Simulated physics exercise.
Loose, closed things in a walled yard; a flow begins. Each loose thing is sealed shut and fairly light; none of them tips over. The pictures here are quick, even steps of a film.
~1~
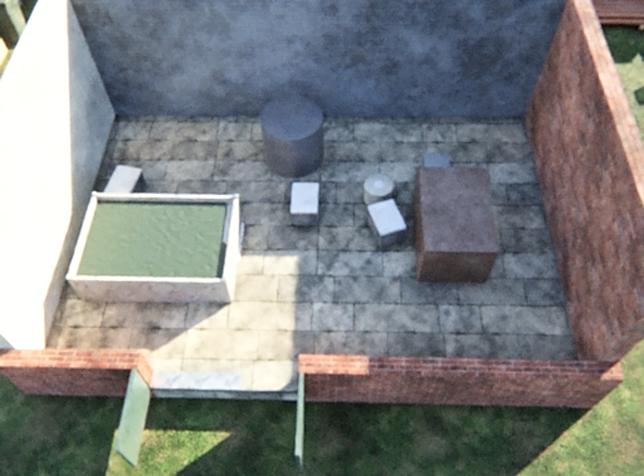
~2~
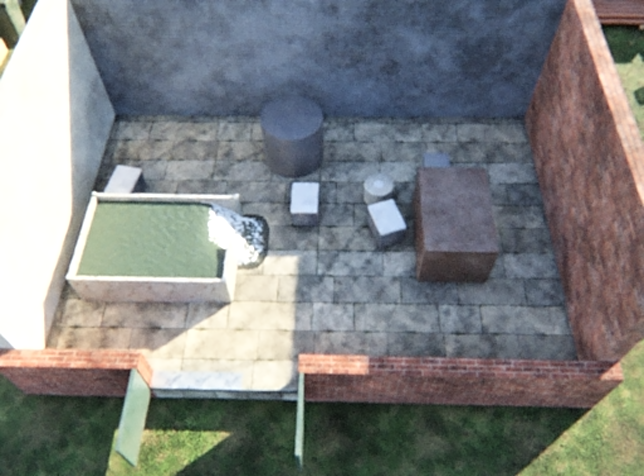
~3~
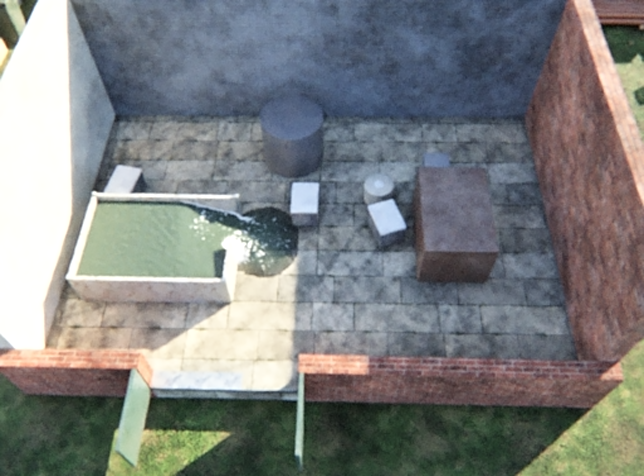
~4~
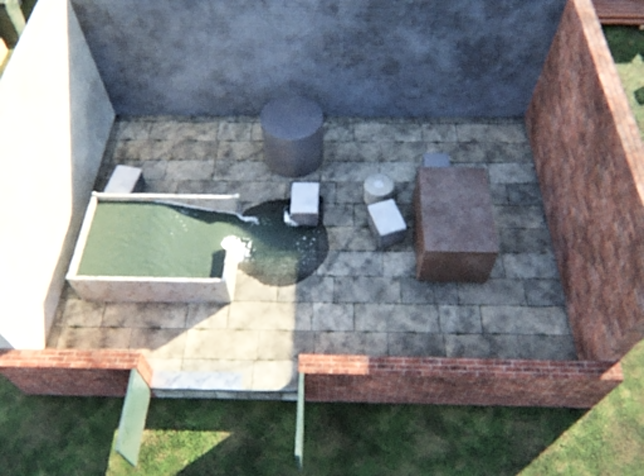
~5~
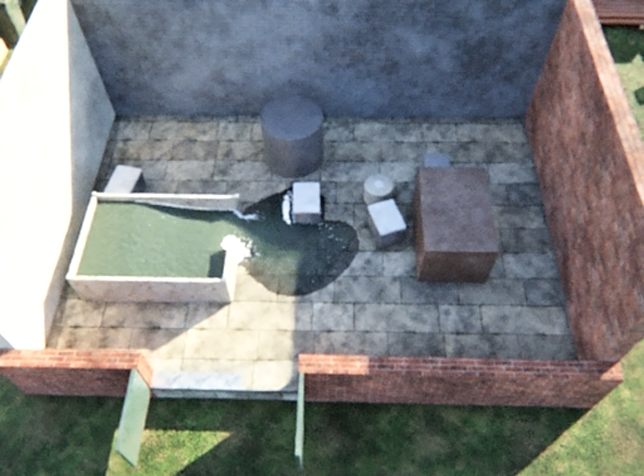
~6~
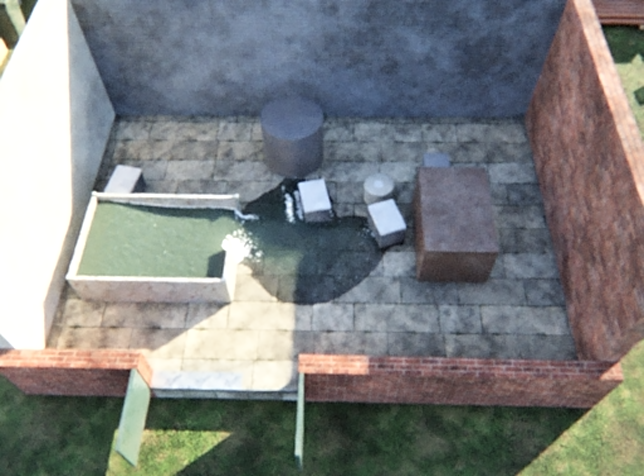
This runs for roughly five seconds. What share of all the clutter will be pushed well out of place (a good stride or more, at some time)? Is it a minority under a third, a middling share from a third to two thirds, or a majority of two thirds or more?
A majority of two thirds or more.
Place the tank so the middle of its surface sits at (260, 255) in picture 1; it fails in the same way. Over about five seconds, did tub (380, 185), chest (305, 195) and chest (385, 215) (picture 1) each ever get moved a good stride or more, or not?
In turn: Beyond that mark, under that mark, beyond that mark.
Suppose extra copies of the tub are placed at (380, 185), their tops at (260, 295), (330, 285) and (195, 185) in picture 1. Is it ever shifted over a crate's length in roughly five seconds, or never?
Results - 1: Doesn't go far; 2: Ends up far away; 3: Doesn't go far.
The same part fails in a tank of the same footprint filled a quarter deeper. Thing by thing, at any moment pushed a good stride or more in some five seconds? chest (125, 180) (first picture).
Fell short of it.
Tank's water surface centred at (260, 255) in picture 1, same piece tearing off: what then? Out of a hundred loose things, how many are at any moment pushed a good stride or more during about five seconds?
About 40 %.
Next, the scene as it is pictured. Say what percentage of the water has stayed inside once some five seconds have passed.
Close to 100 per cent, I think.
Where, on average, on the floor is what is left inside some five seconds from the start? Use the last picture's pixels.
Close to (415, 174).
A moment on, 1 of 5 are well off their spots; 0 afloat.
Next, 2 of 5 are well off their spots; 0 afloat.
Later, 4 of 5 are well off their spots; 1 afloat.
In the end, 4 of 5 are well off their spots, and 4 have been at some point; 3 afloat.
